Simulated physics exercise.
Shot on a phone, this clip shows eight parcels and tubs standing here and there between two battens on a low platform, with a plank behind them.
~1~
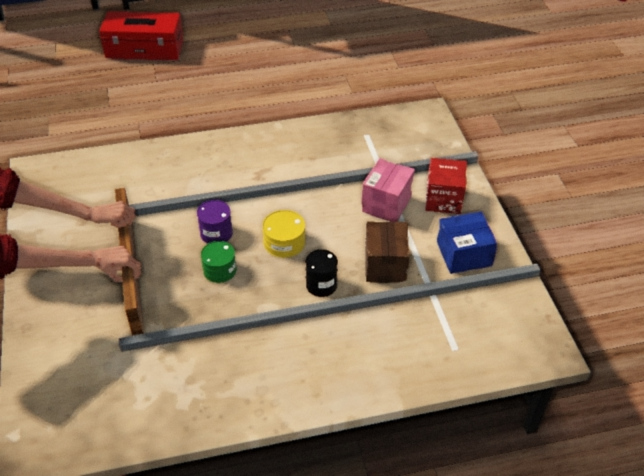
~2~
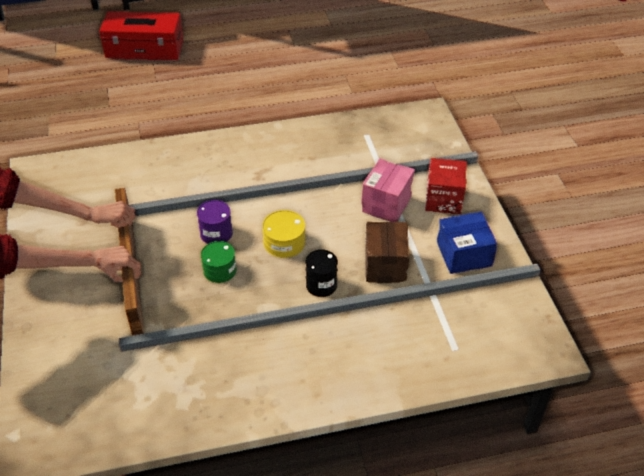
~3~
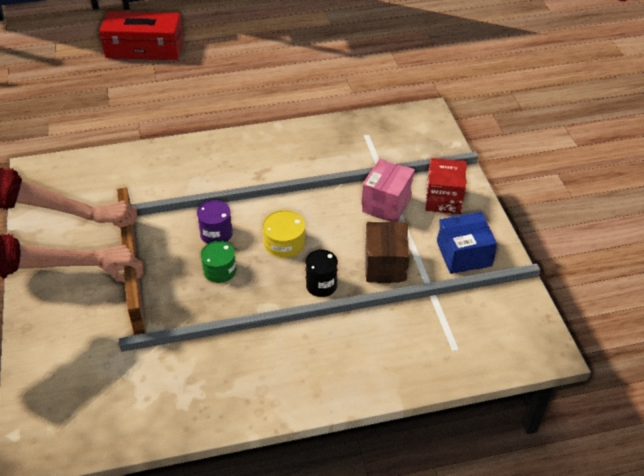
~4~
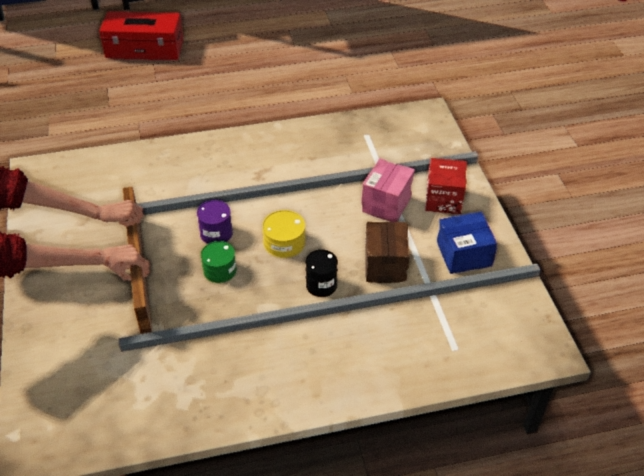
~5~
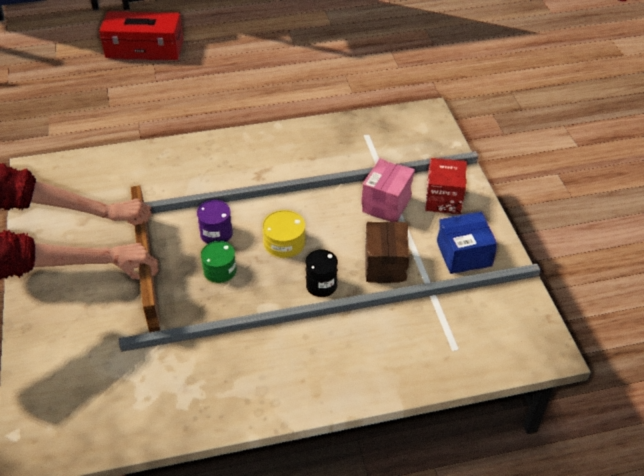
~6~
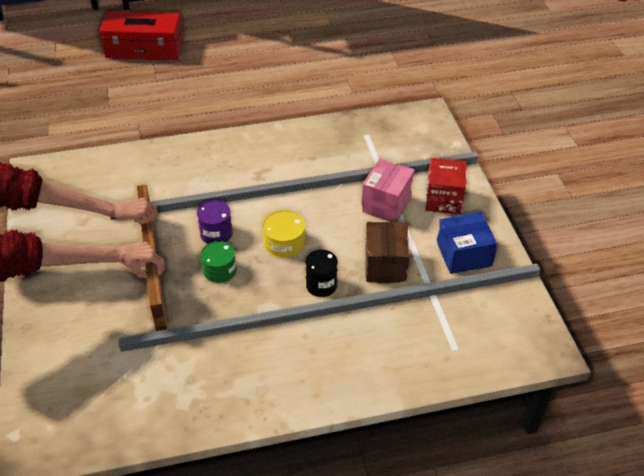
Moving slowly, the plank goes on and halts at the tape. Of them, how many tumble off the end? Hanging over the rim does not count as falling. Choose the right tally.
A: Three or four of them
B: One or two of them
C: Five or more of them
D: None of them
The answer is D.
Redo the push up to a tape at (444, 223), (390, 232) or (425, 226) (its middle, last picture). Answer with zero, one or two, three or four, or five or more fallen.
Taking the places in the order asked: One to two, then zero, then either one or two.
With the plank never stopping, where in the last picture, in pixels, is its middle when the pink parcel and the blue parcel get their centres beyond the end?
(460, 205) and (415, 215), roughly.
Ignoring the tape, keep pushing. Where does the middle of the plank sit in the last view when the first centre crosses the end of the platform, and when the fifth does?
First at (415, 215), next at (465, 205).
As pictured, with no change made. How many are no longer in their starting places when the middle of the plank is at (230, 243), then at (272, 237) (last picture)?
I make it 2 at the first spot and 3 at the other.
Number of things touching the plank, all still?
In total, 3.
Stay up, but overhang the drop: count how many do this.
I'd say 2 of them.
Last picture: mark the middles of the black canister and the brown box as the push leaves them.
Roughly (439, 257) for the first and roughly (471, 243) for the second.
Early on, none off yet; red box at rest near (446, 186); blue parcel at rest near (466, 243); pink parcel at rest near (388, 191).
Finally, the number that fall off is zero.
